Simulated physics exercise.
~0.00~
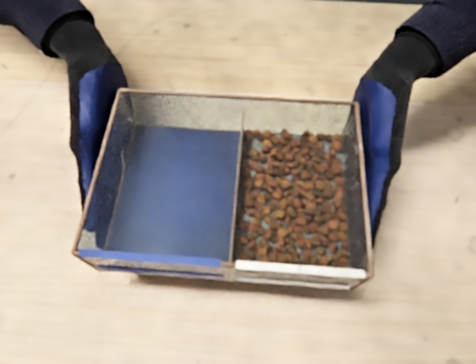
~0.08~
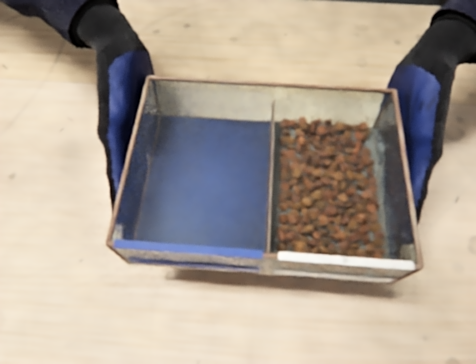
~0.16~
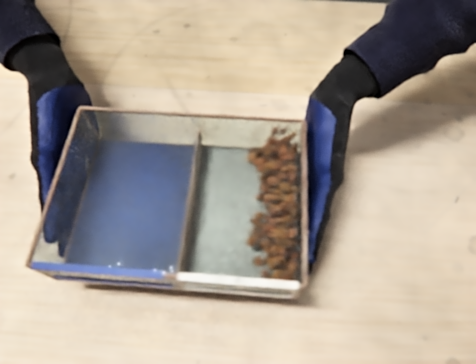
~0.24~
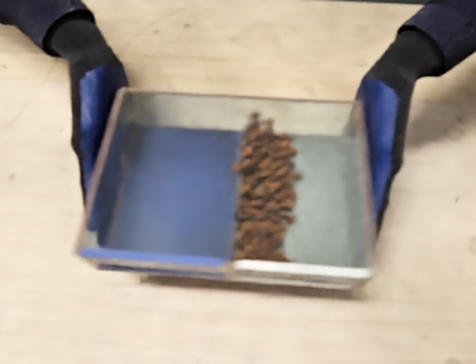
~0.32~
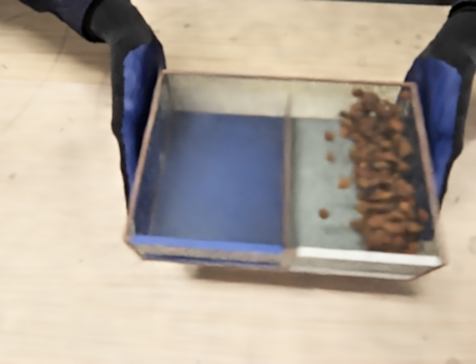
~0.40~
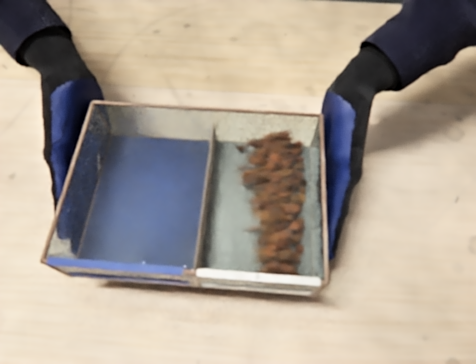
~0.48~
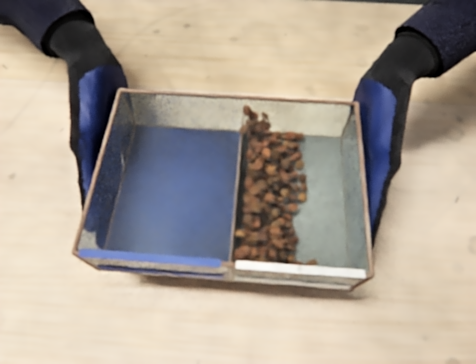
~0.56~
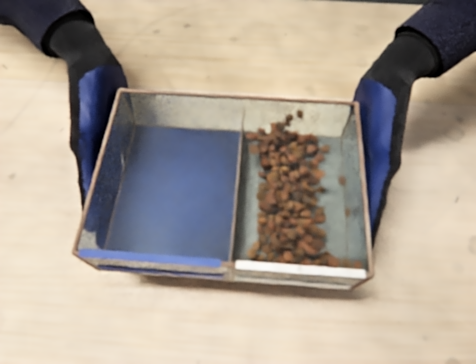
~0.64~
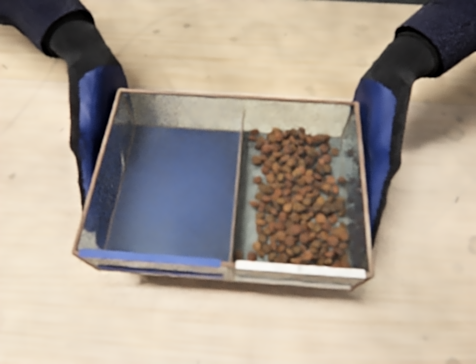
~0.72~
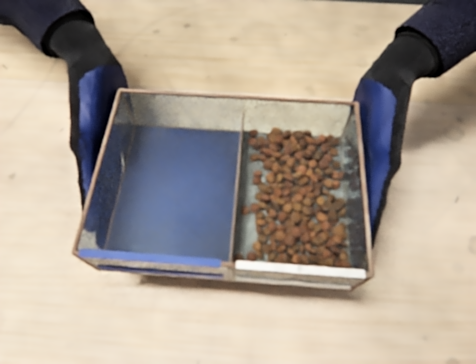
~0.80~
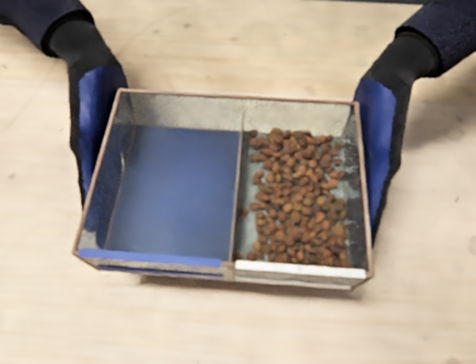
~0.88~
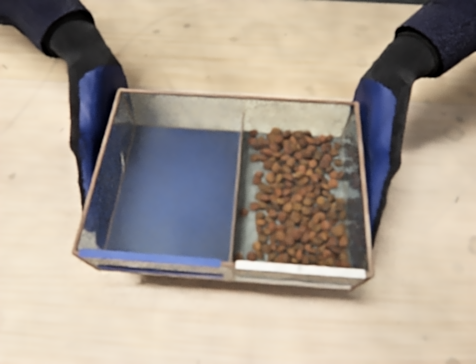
Two dark-gloved hands with blue palms hold a shallow, clear-sided box above a pale wooden surface, seen from above at an angle. A divider splits it into an empty blue section on the left and a white-edged, pale section on the right, where many small brown pieces lie spread out. The hands shift the box right, then left, then right and left again, and the pieces bunch against one side of their section and then the other. The box returns to the middle and stops. The pieces spread out and settle, all still in the right section.
